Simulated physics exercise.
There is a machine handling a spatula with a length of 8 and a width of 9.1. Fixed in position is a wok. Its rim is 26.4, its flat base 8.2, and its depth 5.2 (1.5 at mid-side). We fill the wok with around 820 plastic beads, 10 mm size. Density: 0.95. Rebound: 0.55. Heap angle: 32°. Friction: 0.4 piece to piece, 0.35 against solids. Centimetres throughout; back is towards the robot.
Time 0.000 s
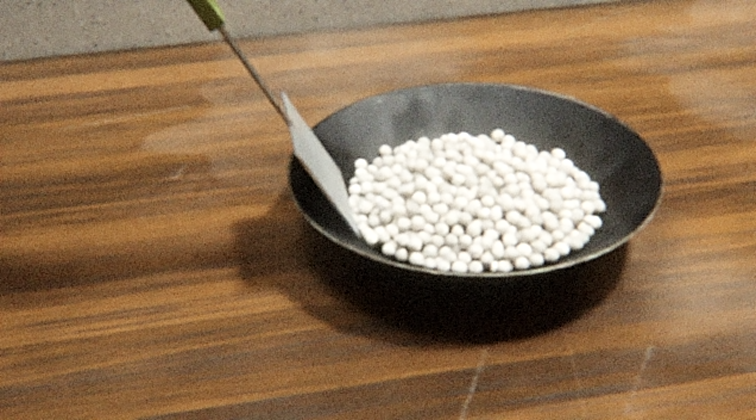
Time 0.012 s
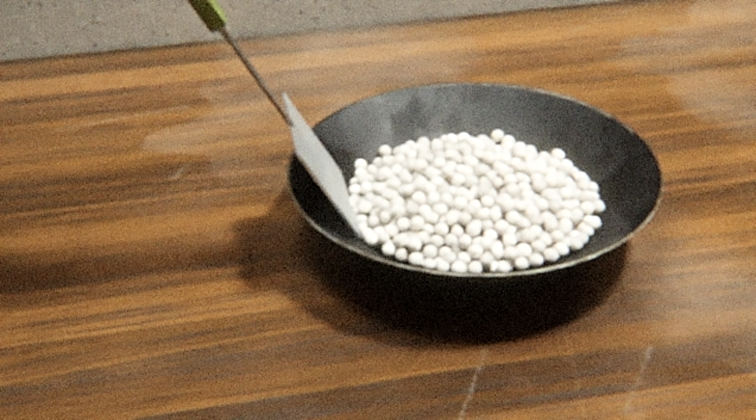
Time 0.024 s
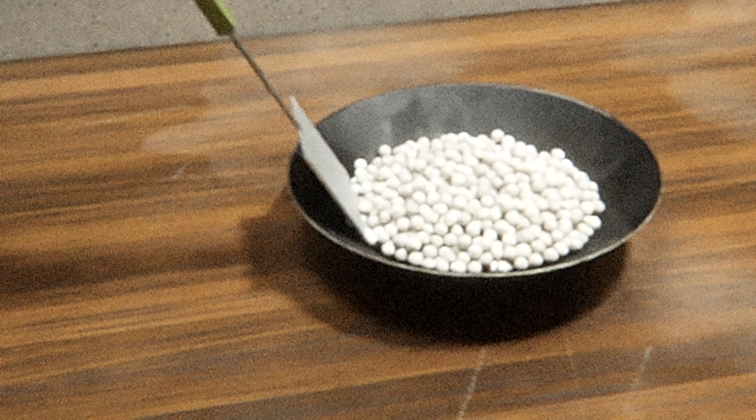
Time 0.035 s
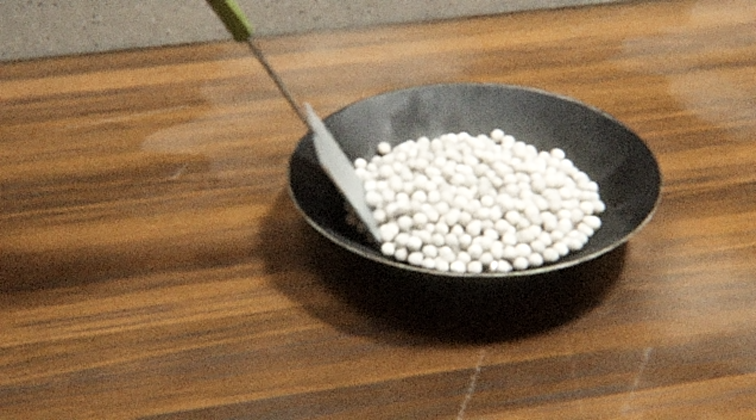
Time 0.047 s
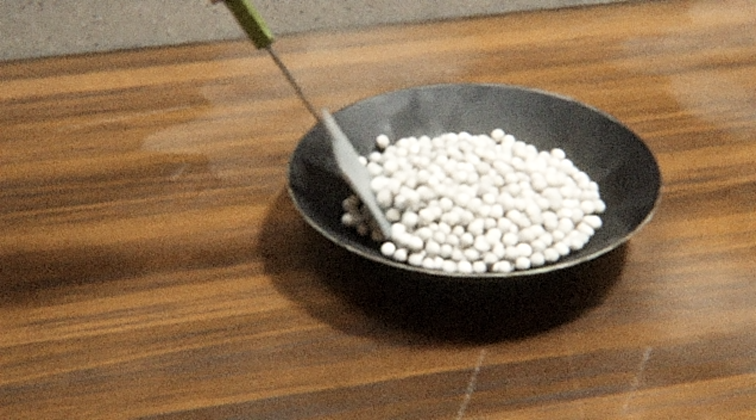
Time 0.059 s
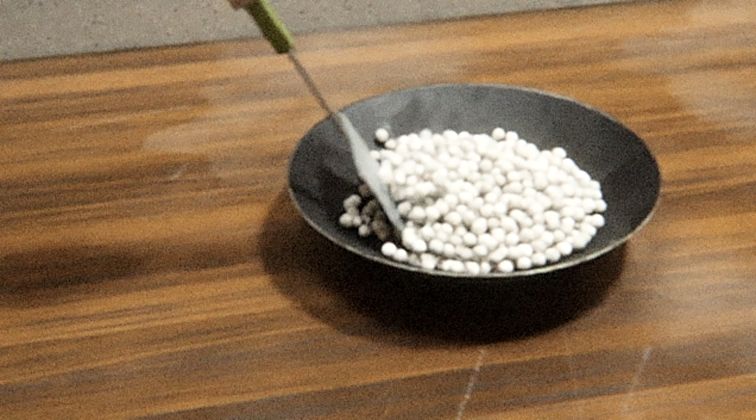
At the start, a spatula with a green handle rests against the left side of a dark wok holding a heap of white beads on a wooden surface. The spatula then slides slowly rightward into the heap, and a few beads show on its left while the wok stays still.
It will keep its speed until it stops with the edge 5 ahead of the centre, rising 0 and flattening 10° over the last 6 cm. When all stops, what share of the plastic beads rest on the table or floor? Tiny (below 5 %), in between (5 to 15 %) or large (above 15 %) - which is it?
Large, so above 15 %.
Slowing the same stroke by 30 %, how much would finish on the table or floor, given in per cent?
Around 10 per cent would finish on the table or floor.
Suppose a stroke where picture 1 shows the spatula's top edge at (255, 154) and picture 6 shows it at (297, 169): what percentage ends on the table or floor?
Some 10 percent ends up on the table or floor.
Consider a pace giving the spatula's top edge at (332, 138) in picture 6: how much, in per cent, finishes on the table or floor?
About 10 percent.
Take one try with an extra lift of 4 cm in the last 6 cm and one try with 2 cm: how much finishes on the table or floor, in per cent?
It works out to some 25 per cent for the first setting and some 25 per cent for the second.
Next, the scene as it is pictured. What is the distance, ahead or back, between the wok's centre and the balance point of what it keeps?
I'd say close to 4.5 cm toward the front.
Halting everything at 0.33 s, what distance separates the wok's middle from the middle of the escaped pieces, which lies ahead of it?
Some 16 centimetres ahead.
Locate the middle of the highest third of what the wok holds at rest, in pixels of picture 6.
The centre sits close to (587, 163).
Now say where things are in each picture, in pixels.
Spatula top edge at (289, 122), sloping 62°; upper third of the load around (471, 189), from x 350 to 600, top at y 135; 817 in the wok, in the first picture.
Spatula top edge at (291, 123), sloping 62°; upper third of the load around (471, 189), from x 350 to 595, top at y 135, in the second picture.
Spatula top edge at (298, 126), sloping 62°; upper third of the load around (471, 189), from x 350 to 595, top at y 135, in the third picture.
Spatula top edge at (314, 132), sloping 62°; upper third of the load around (470, 188), from x 350 to 595, top at y 135, in the fourth picture.
Spatula top edge at (332, 138), sloping 62°; upper third of the load around (467, 186), from x 350 to 595, top at y 135, in the fifth picture.
Spatula top edge at (351, 142), sloping 62°; upper third of the load around (468, 183), from x 345 to 600, top at y 135; 817 in the wok, in the sixth picture.
After 0.09 s, sloping 62°, highest piece 9 above the table; 817 in the wok.
After 0.12 s, sloping 58°, highest piece 11 above the table; 814 in the wok, 3 on the blade or in flight.
After 0.33 s, sloping 52°, highest piece 7 above the table; 656 in the wok, 138 on the table or floor, 23 on the blade or in flight.
After 1.38 s, sloping 52°, highest piece 7 above the table; 651 in the wok, 166 on the table or floor.
At rest, 651 in the wok, 166 on the table or floor. That is 20 % on the table or floor.
